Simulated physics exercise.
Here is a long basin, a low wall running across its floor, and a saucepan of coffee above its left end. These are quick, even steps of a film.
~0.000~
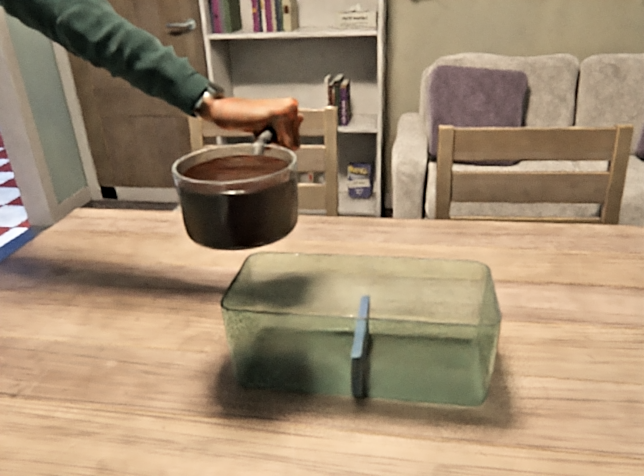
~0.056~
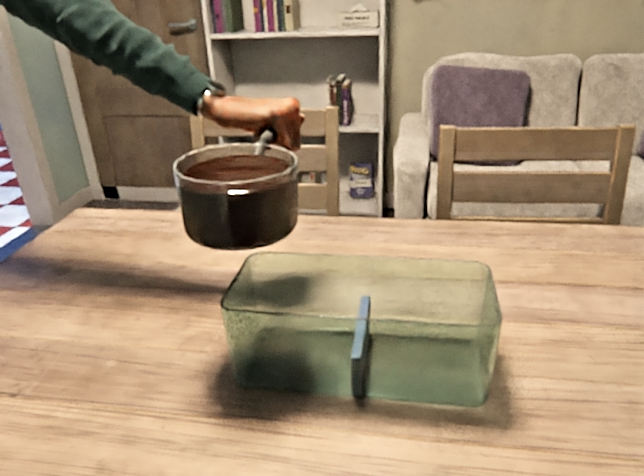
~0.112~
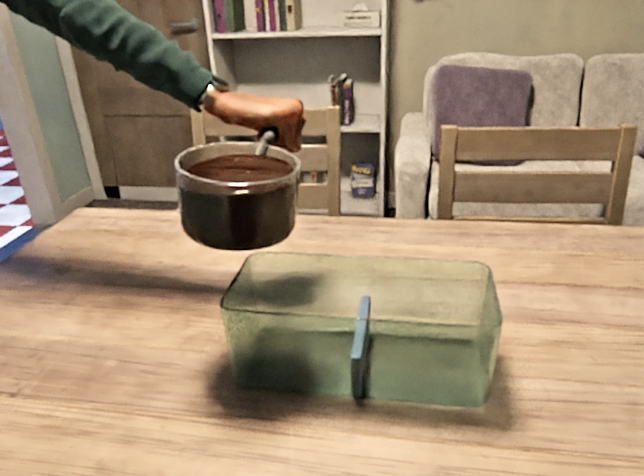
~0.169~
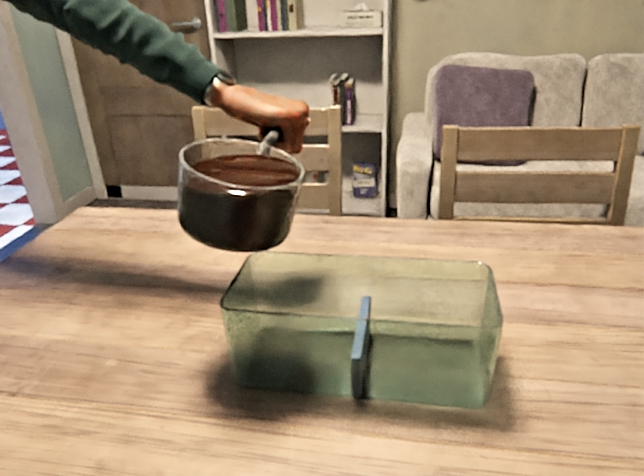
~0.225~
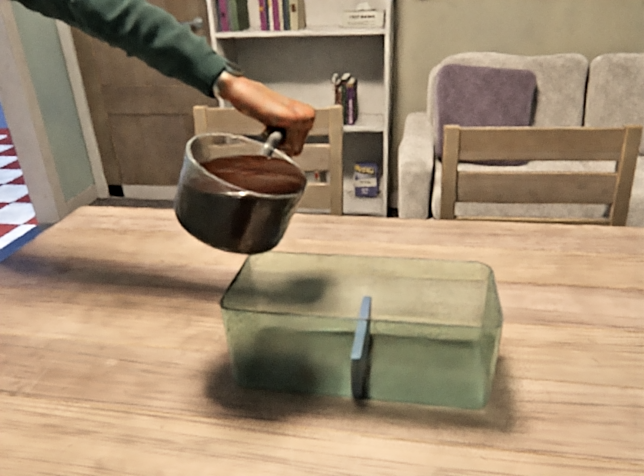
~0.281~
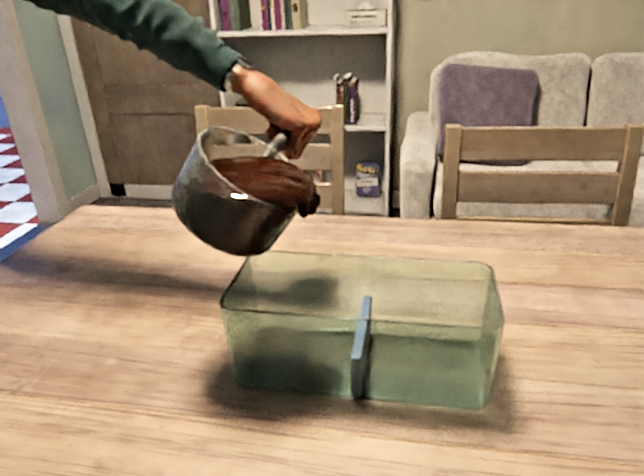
A hand in a dark green sleeve holds a glass saucepan of dark brown liquid above the left end of a long, pale green, clear basin with a blue-grey upright piece at its middle. The basin sits on a wooden table, seen from slightly above, before chairs, bookshelves and a pale sofa. The hand slowly, then more steeply, tilts the pan rightward until liquid bulges over its rim, while the view stays nearly still.
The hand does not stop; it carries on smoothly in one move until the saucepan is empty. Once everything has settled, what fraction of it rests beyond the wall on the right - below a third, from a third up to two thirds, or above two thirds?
The part right of the wall will probably remain beneath one third.
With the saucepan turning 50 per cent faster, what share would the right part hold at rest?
Close to 15 per cent.
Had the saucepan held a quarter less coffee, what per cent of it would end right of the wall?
About 5 %.
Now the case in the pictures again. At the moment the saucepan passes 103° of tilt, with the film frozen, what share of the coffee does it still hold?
Some 25 per cent has not yet come out.
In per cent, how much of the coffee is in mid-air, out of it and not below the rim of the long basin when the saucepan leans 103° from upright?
I'd put it at roughly 30 percent of it.
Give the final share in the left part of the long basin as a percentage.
Around 70 %.
A moment on, the saucepan is tipped right over and 23 per cent is still to pour, 29 is left of the wall and 19 right of it.
Next, the saucepan is tipped right over and 2 per cent is still to pour, 65 is left of the wall and 22 right of it.
Then the saucepan is tipped right over and 0 per cent is still to pour, 71 is left of the wall and 23 right of it.
Later the saucepan is tipped right over and 0 per cent is still to pour, 71 is left of the wall and 24 right of it.
Finally, 71 per cent lies left of the wall, 24 right of it and 5 outside.
